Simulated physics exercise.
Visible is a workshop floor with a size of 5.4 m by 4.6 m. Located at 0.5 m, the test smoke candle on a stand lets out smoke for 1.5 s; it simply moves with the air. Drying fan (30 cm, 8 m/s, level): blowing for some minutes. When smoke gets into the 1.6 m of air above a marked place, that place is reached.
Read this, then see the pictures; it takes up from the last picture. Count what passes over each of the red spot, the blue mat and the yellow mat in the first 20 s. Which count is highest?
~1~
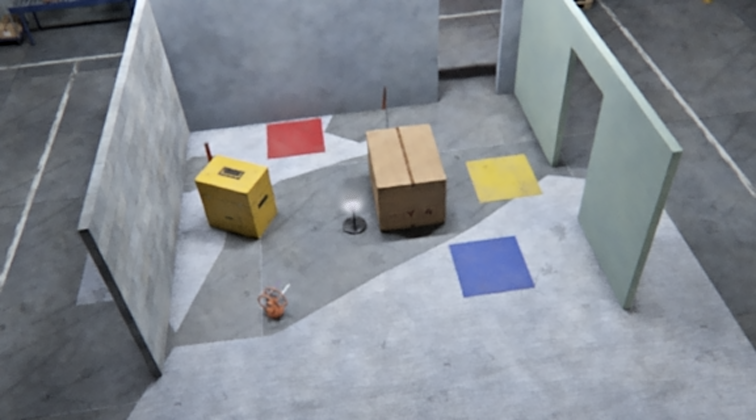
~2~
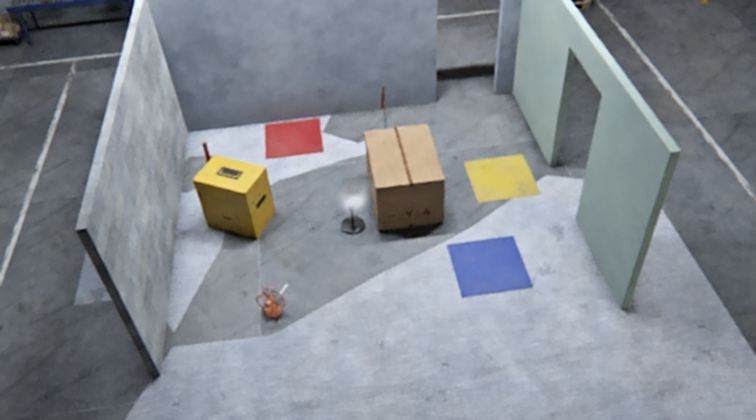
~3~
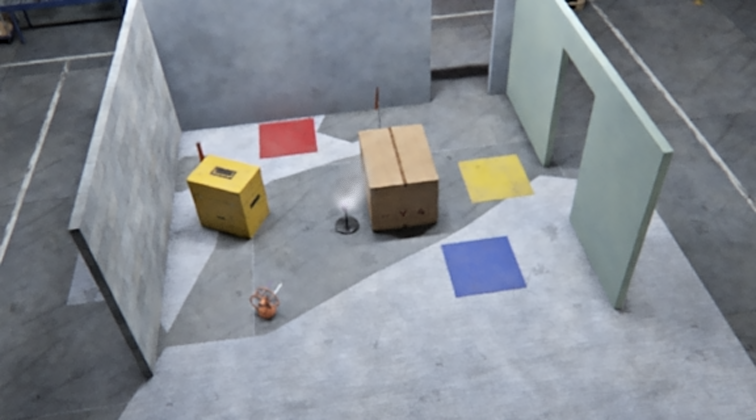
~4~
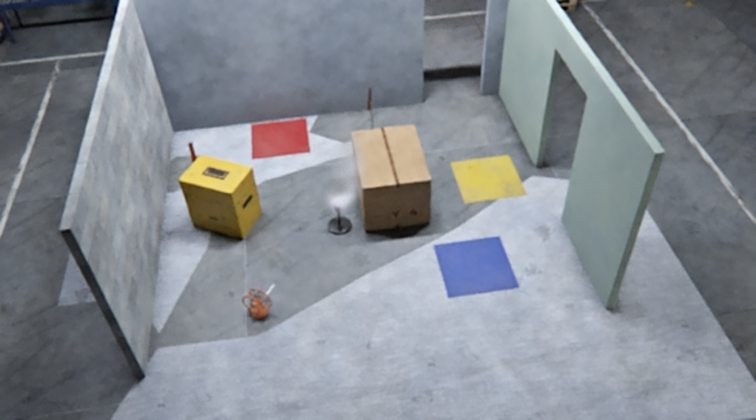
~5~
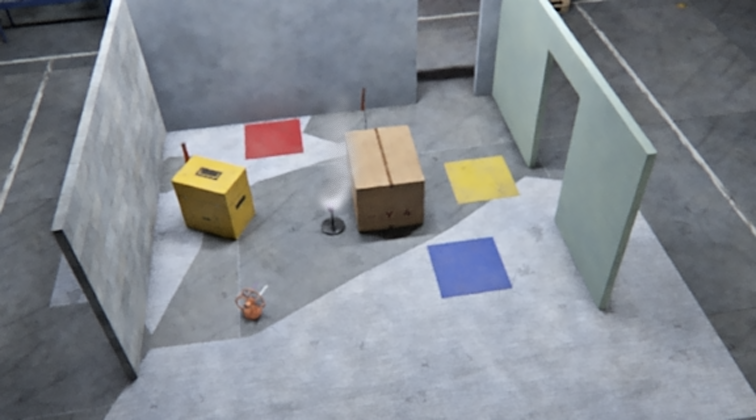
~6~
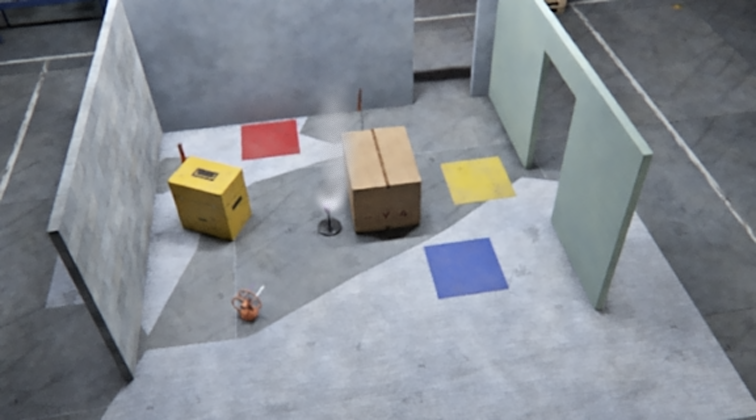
Most passes over red.
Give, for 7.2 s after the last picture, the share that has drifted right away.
Roughly 60 per cent.
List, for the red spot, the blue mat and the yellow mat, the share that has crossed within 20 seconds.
About 30 per cent red, 0 per cent blue and 1 per cent yellow.
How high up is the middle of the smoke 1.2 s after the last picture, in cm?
Middle height: Approx. 150 cm.
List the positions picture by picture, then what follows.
In the first picture, the smoke is thickest near (353, 207), the test smoke candle on a stand stands at (353, 207) and the drying fan is at (273, 301).
In the second picture, the smoke is thickest near (354, 197), the yellow mat is centred on (501, 178), the red spot is centred on (293, 138) and the blue mat is centred on (489, 266).
In the third picture, the smoke is thickest near (351, 189) and reaches out to (357, 164), a ribbon ends at (205, 167) and a ribbon ends at (376, 110).
In the fourth picture, the smoke is thickest near (345, 181) and reaches out to (346, 139), the top of a large carton is at (390, 155) and the top of a packing case is at (216, 173).
In the fifth picture, the smoke is thickest near (339, 170) and reaches out to (339, 123).
In the sixth picture, the smoke is thickest near (335, 159) and reaches out to (334, 102), a ribbon ends at (186, 169) and a ribbon ends at (359, 111).
Then, 1.2 s after the last picture, 0 % is gone from the area; 0 % has passed over the yellow mat, 1 % over the red spot and 0 % over the blue mat, and the middle of the rest is near (320, 89).
Then, 3.2 s after the last picture, 17 % is gone from the area; 0 % has passed over the yellow mat, 13 % over the red spot and 0 % over the blue mat, and the middle of the rest is near (268, 30).
Then, 7.2 s after the last picture, 63 % is gone from the area; 0 % has passed over the yellow mat, 28 % over the red spot and 0 % over the blue mat, and the middle of the rest is near (218, 32).
Then, 19.2 s after the last picture, 91 % is gone from the area; 1 % has passed over the yellow mat, 28 % over the red spot and 0 % over the blue mat.
